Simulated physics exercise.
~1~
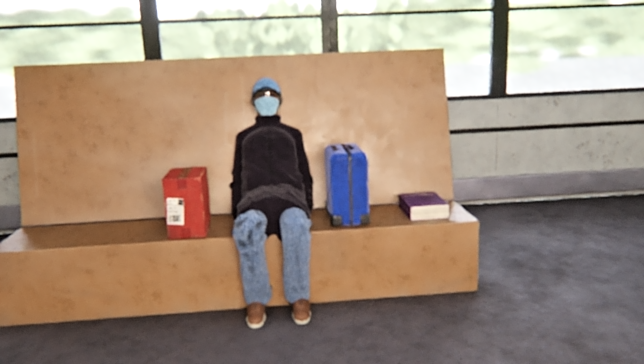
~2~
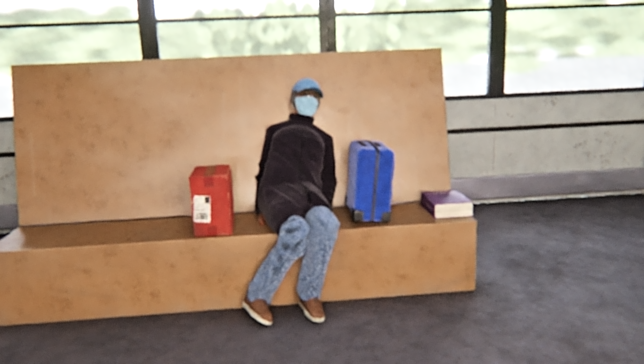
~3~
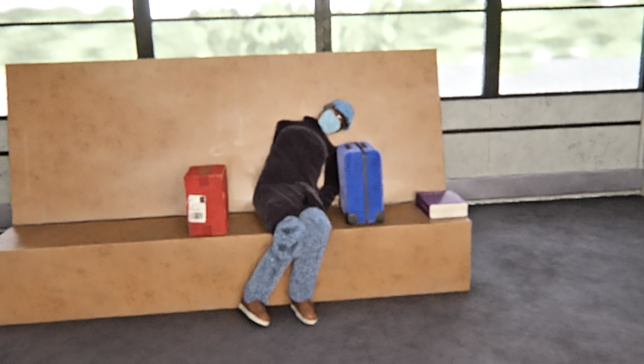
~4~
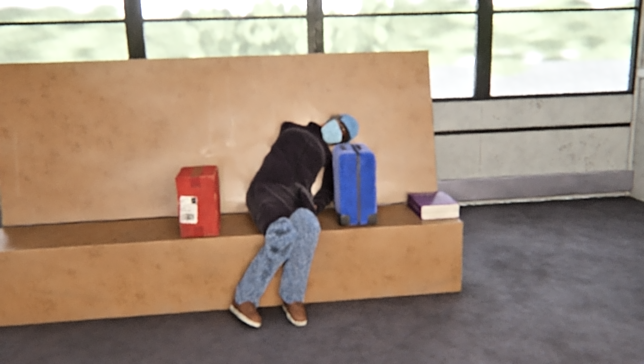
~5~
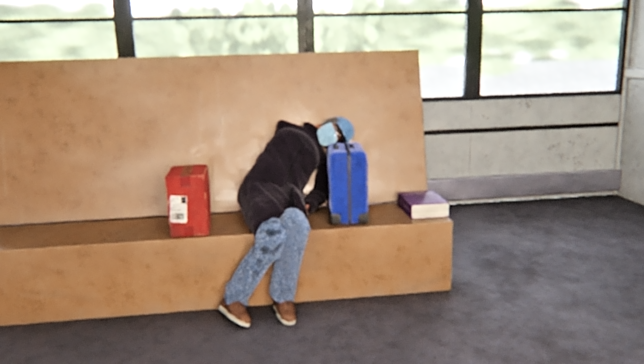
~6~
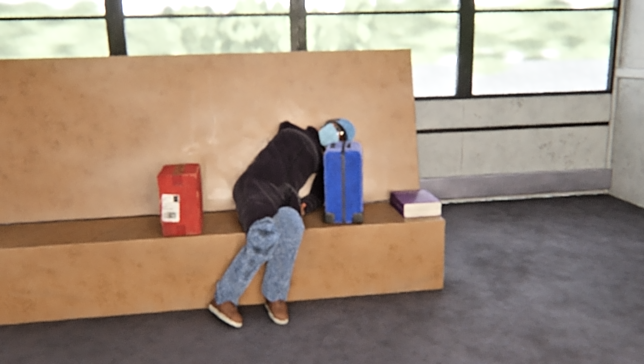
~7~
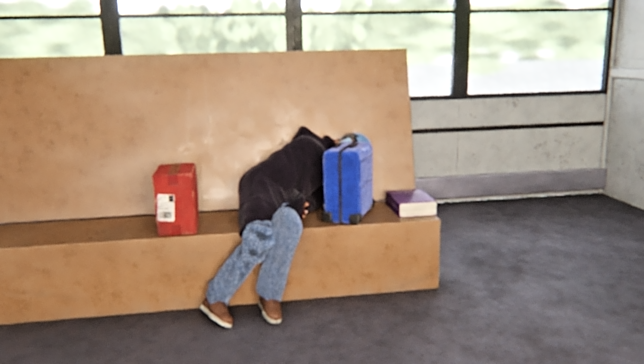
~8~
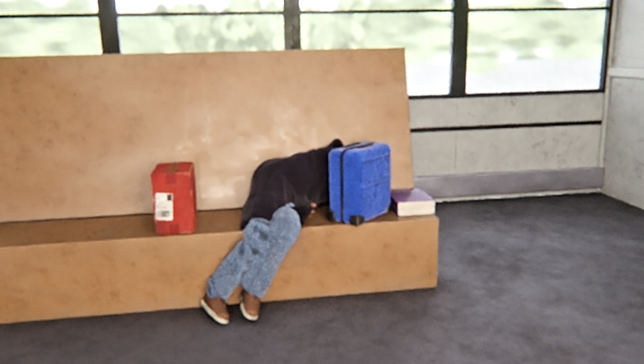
A masked passenger slides right, then slumps sideways onto a blue suitcase, pushing it along the bench.
